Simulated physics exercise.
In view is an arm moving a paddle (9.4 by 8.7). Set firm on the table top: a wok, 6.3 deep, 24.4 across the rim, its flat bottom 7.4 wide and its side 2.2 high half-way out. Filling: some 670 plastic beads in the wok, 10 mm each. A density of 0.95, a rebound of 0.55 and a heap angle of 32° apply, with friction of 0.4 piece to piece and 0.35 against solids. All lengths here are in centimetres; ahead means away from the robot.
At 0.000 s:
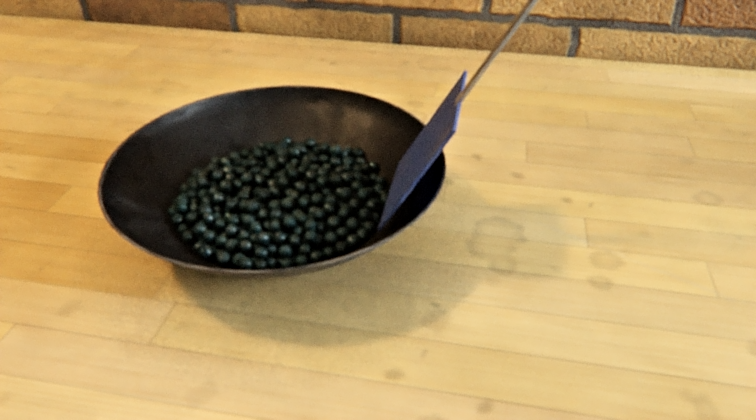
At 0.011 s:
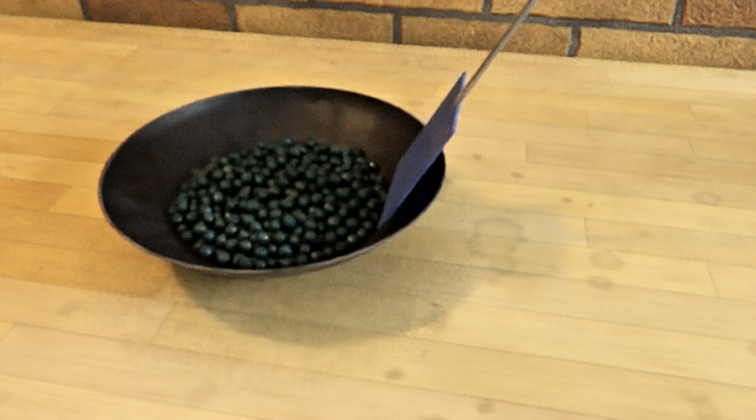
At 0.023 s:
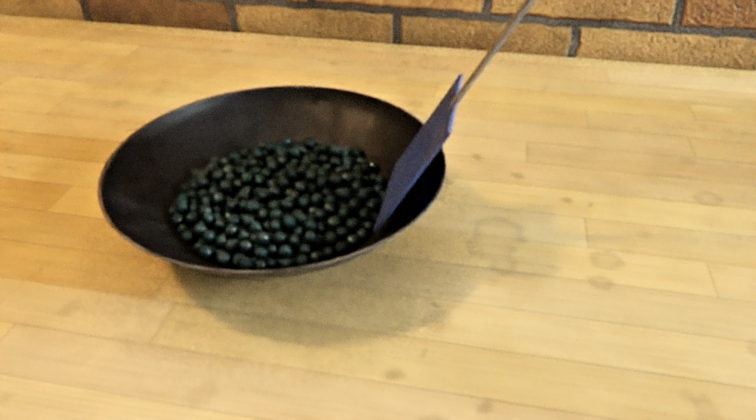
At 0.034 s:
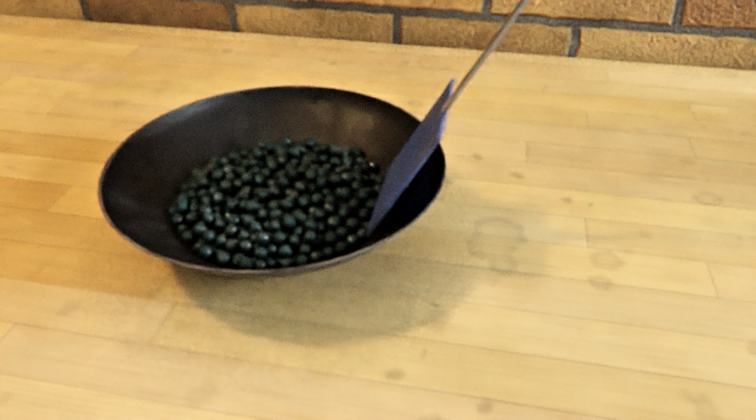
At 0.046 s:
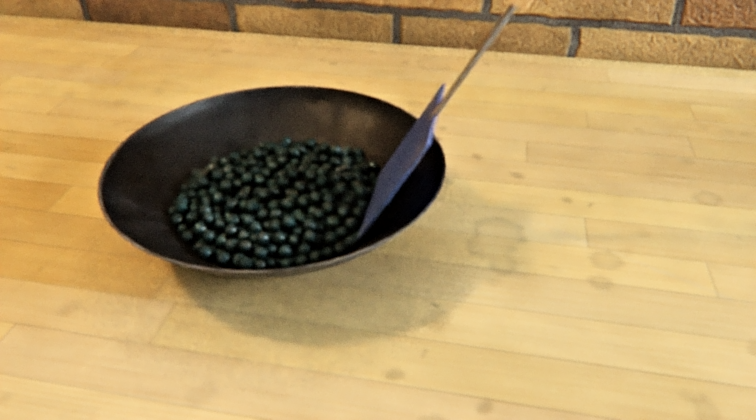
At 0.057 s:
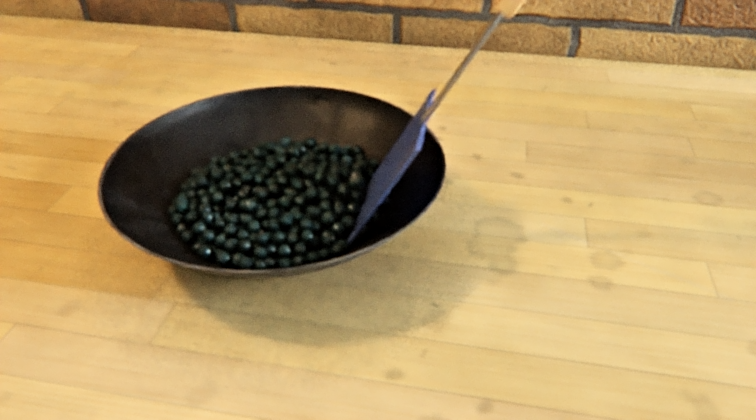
A purple paddle on a thin handle slid slowly left and slightly down inside a black wok on a wooden tabletop, nudging the pile of shiny dark green beads a little at its right edge.
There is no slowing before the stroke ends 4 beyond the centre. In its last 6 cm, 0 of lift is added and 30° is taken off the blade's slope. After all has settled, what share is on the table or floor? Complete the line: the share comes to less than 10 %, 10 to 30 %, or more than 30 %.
The share comes to less than 10 %.
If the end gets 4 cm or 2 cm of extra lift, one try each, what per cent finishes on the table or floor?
Near 0 and 0 percent respectively.
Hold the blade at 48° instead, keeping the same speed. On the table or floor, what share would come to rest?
Then about 0 per cent.
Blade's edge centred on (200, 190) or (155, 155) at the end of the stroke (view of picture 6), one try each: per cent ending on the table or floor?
Respectively some 10 and 45 percent end on the table or floor.
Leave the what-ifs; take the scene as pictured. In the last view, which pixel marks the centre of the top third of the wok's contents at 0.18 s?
It is centred close to (227, 176).
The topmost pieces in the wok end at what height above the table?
7.5 cm.
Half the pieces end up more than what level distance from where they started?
Level distance of roughly 5 cm.
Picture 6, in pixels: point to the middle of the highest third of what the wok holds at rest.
At about (185, 159).
After 0.12 s, sloping 61°, highest piece 6 above the table; 672 in the wok.
After 0.18 s, sloping 46°, highest piece 7 above the table; 672 in the wok.
After 0.42 s, sloping 31°, highest piece 7 above the table; 664 in the wok, 6 on the table or floor, 2 on the blade or in flight.
After 1.47 s, sloping 31°, highest piece 7 above the table; 664 in the wok, 8 on the table or floor.
In the end, 664 in the wok, 8 on the table or floor. That is 1 % on the table or floor.
